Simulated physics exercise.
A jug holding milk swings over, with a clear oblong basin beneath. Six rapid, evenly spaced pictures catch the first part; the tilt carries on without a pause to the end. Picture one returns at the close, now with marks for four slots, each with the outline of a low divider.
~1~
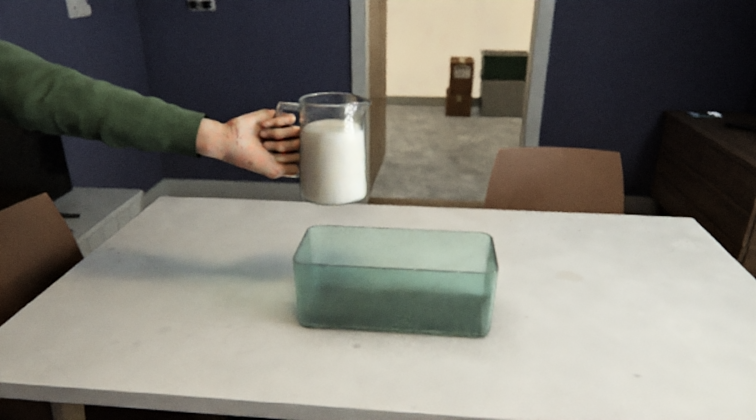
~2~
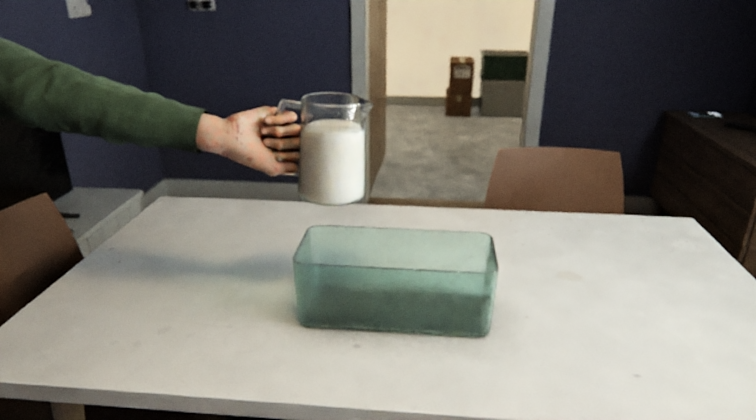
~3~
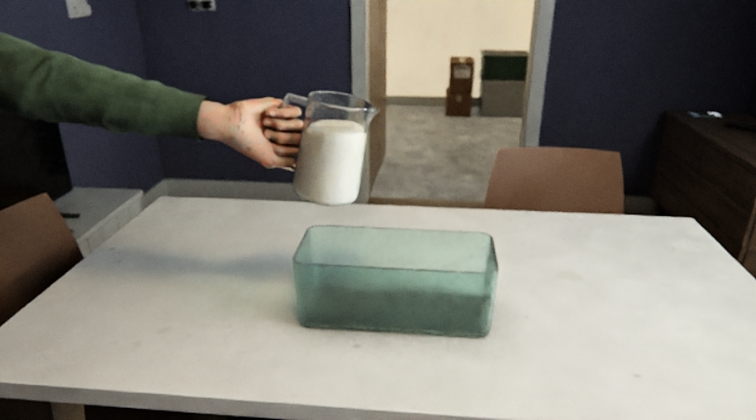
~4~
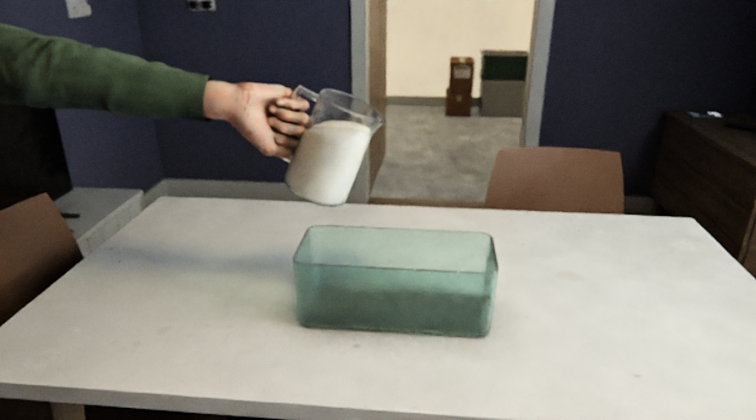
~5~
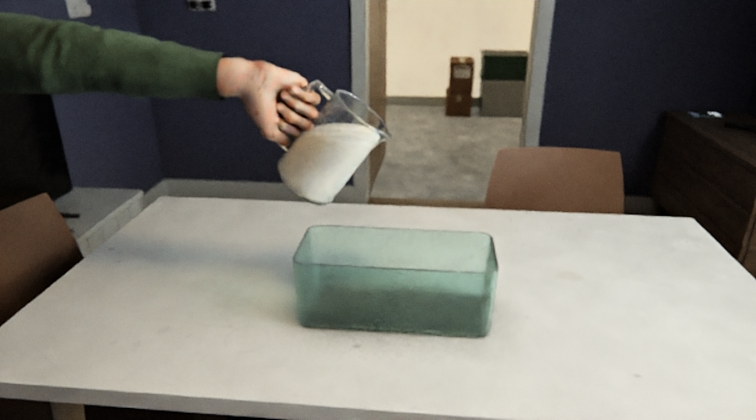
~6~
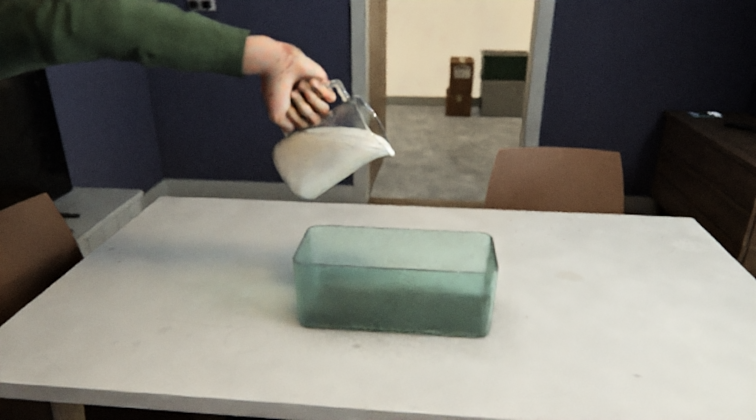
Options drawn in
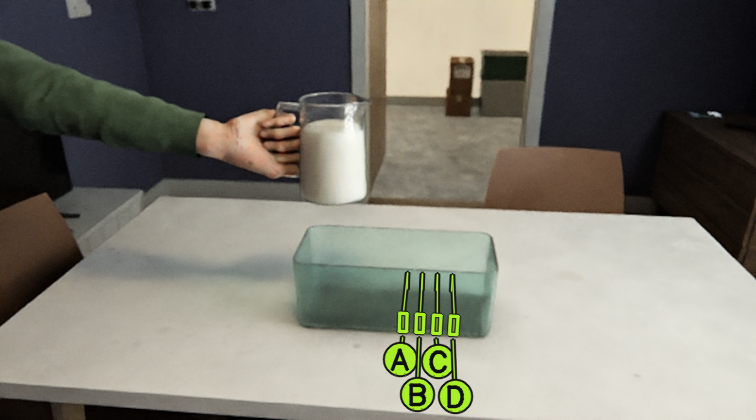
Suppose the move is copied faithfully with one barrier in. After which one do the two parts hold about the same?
Go for B.
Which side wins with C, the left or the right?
More ends on the left.
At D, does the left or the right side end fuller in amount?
More ends on the left.
On the marked copy, A at (402, 337); B at (419, 338); C at (436, 339); D at (452, 340).
With A, about 21 % ends left of the wall and 76 % right of it; 4 % is lost outside.
With B, about 49 % ends left of the wall and 49 % right of it.
With C, about 77 % ends left of the wall and 12 % right of it; 11 % is lost outside.
With D, about 84 % ends left of the wall and 8 % right of it; 8 % is lost outside.
